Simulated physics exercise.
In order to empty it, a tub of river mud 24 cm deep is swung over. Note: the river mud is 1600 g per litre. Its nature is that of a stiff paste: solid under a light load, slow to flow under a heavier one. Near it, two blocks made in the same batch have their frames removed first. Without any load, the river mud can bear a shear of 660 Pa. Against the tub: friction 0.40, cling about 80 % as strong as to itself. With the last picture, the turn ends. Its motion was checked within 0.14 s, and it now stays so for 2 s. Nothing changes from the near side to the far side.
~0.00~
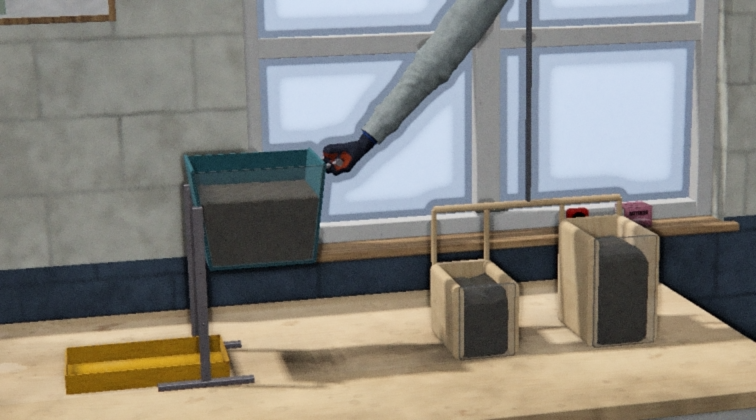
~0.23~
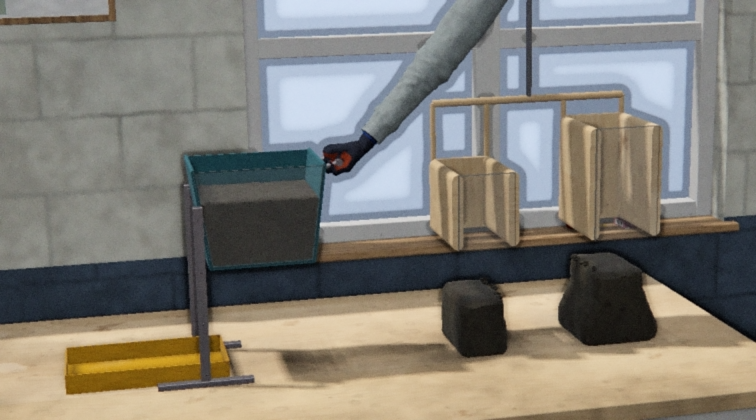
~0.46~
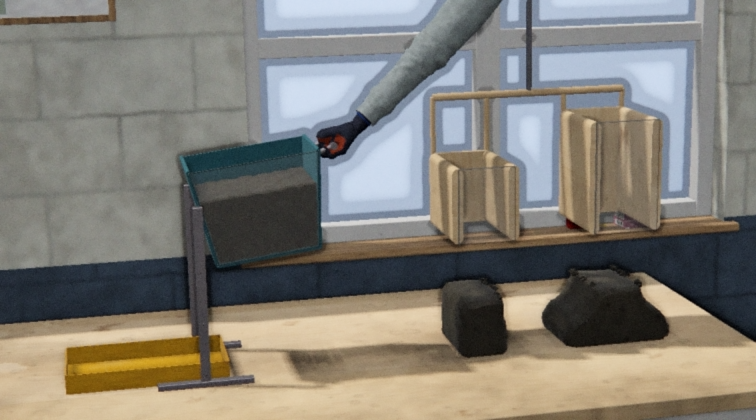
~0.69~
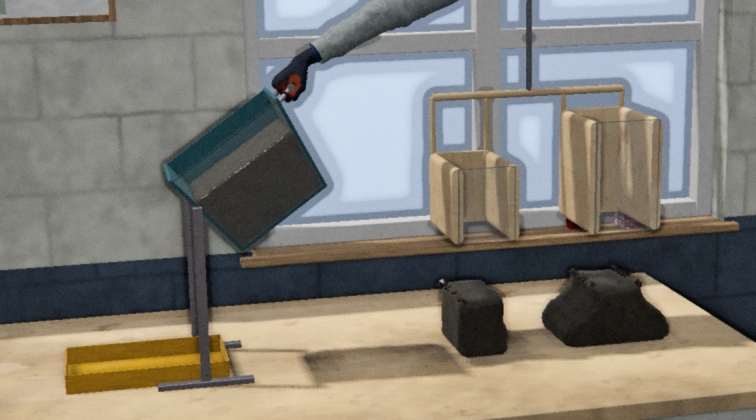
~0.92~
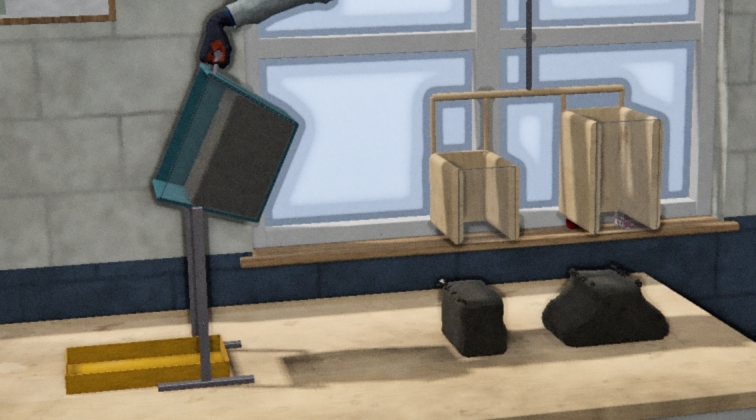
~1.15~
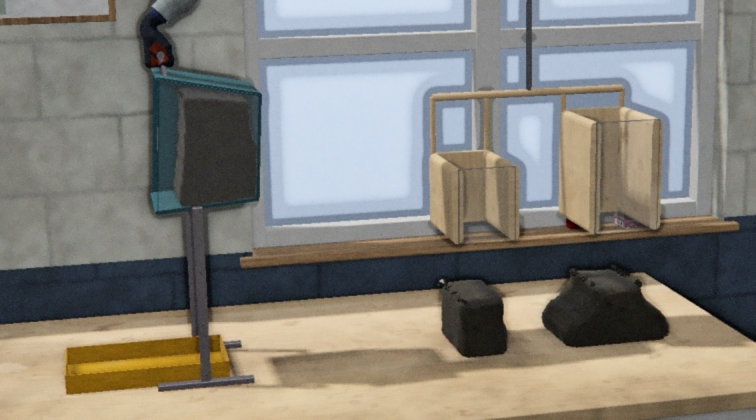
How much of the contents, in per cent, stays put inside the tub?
About 51 per cent.
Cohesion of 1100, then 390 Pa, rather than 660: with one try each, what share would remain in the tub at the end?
Try one gives 100 per cent, try two gives 40 per cent.
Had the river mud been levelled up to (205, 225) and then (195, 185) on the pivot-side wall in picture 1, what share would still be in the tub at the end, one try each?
First try around 90 %, second try around 40 %.
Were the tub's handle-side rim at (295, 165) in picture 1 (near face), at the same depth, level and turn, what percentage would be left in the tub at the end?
Some 95 per cent, I reckon.
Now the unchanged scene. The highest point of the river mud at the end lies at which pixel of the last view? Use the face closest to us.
On the near face, the top ends up close to (231, 158).
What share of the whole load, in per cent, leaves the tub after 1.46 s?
Load share from then on: Near 18 %.
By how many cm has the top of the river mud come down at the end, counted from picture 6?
About 15 cm.
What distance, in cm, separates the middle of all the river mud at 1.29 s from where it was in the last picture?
About 6 cm.
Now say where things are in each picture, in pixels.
Handle-side rim at (323, 165), tilt 0 degrees; top of the river mud at (292, 198); blocks stand 16 cm, 25 cm (left to right), in the first frame.
Handle-side rim at (323, 165), tilt 0 degrees; top of the river mud at (292, 198); blocks stand 16 cm, 20 cm (left to right), in the second frame.
Handle-side rim at (317, 150), tilt 7 degrees; top of the river mud at (309, 184); blocks stand 15 cm, 16 cm (left to right), in the third frame.
Handle-side rim at (275, 101), tilt 35 degrees; top of the river mud at (287, 134); blocks stand 15 cm, 16 cm (left to right), in the fourth frame.
Handle-side rim at (208, 77), tilt 65 degrees; top of the river mud at (236, 98); blocks stand 15 cm, 16 cm (left to right), in the fifth frame.
Handle-side rim at (158, 82), tilt 86 degrees; top of the river mud at (186, 99); blocks stand 15 cm, 16 cm (left to right), in the sixth frame.
After 1.29 s, the tub is at 87 degrees and holds 98 %.
After 1.46 s, the tub is at 87 degrees and holds 68 %.
After 1.63 s, the tub is at 87 degrees and holds 52 %.
After 1.80 s, the tub is at 87 degrees and holds 51 %.
After 3.15 s, at the end, the tub is at 87 degrees and holds 51 %.
